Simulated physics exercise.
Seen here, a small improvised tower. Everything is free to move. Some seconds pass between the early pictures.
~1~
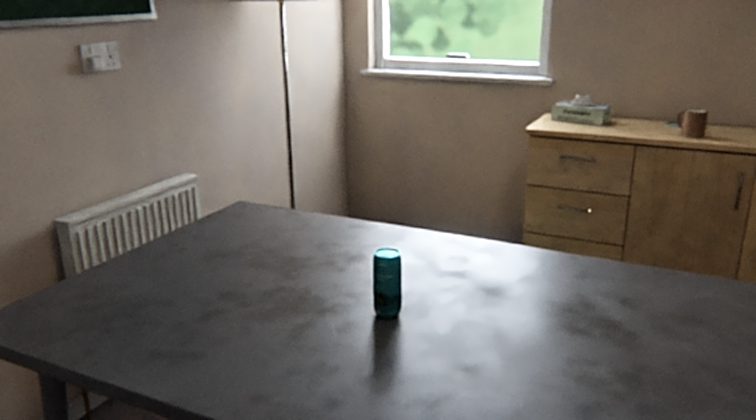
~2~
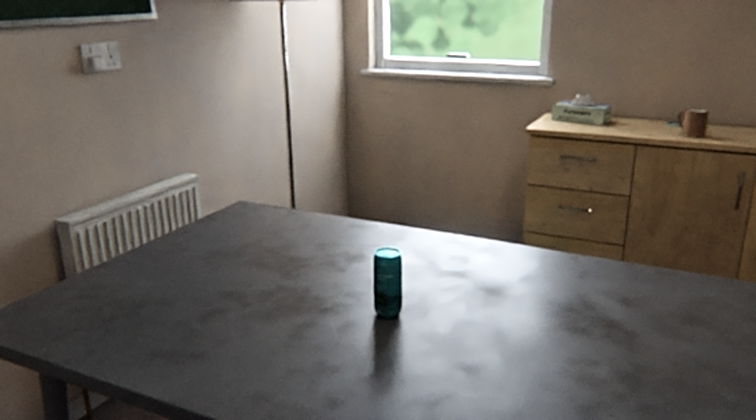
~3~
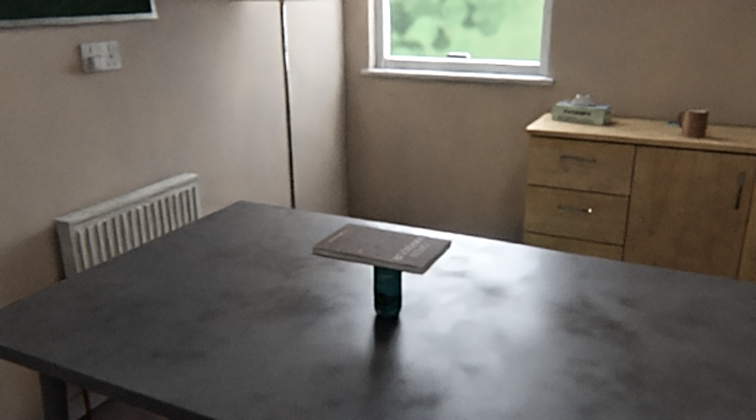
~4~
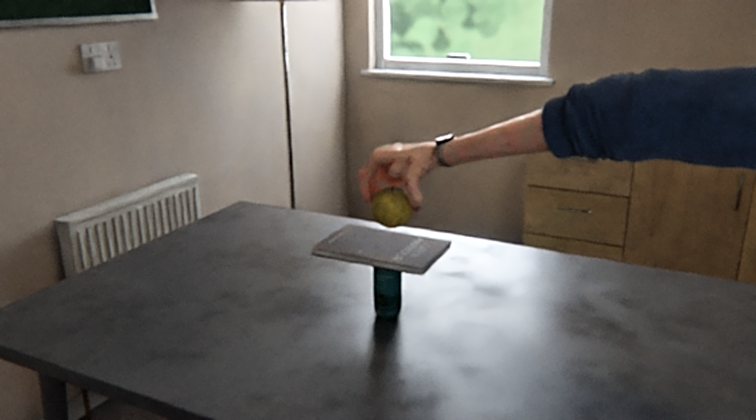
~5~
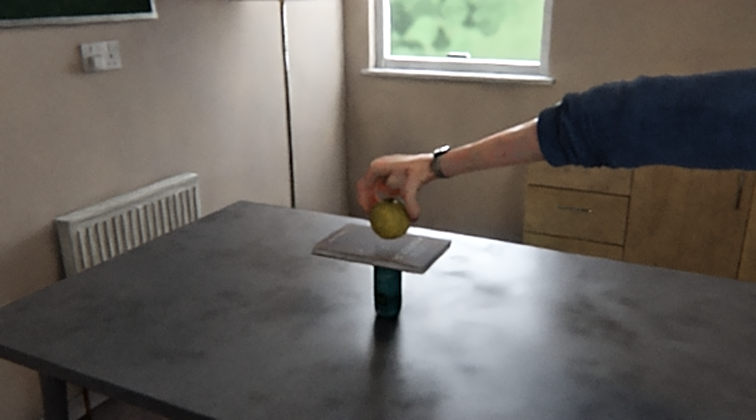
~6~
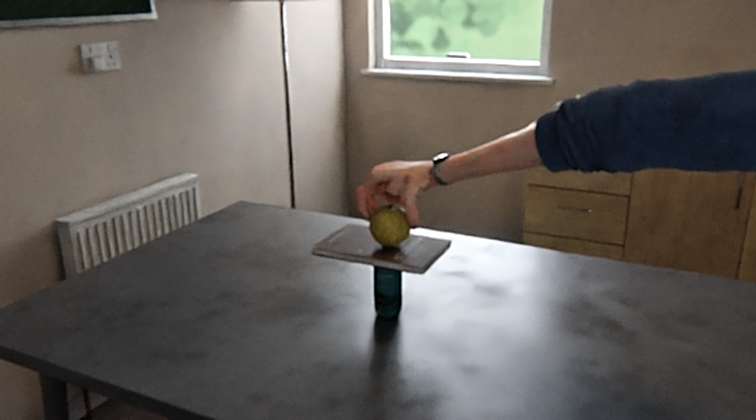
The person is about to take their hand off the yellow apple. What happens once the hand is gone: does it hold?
The stack stays up.
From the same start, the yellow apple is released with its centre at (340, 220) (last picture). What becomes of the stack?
Then it loses its balance.
Then, 0.20 s past the last view, nothing moves.
Then, 0.50 s past the last view, yellow apple resting near (390, 226).
Finally, all 3 still in place. Final places as the last picture's camera would see them, yellow apple near (390, 226). The stack keeps its balance.
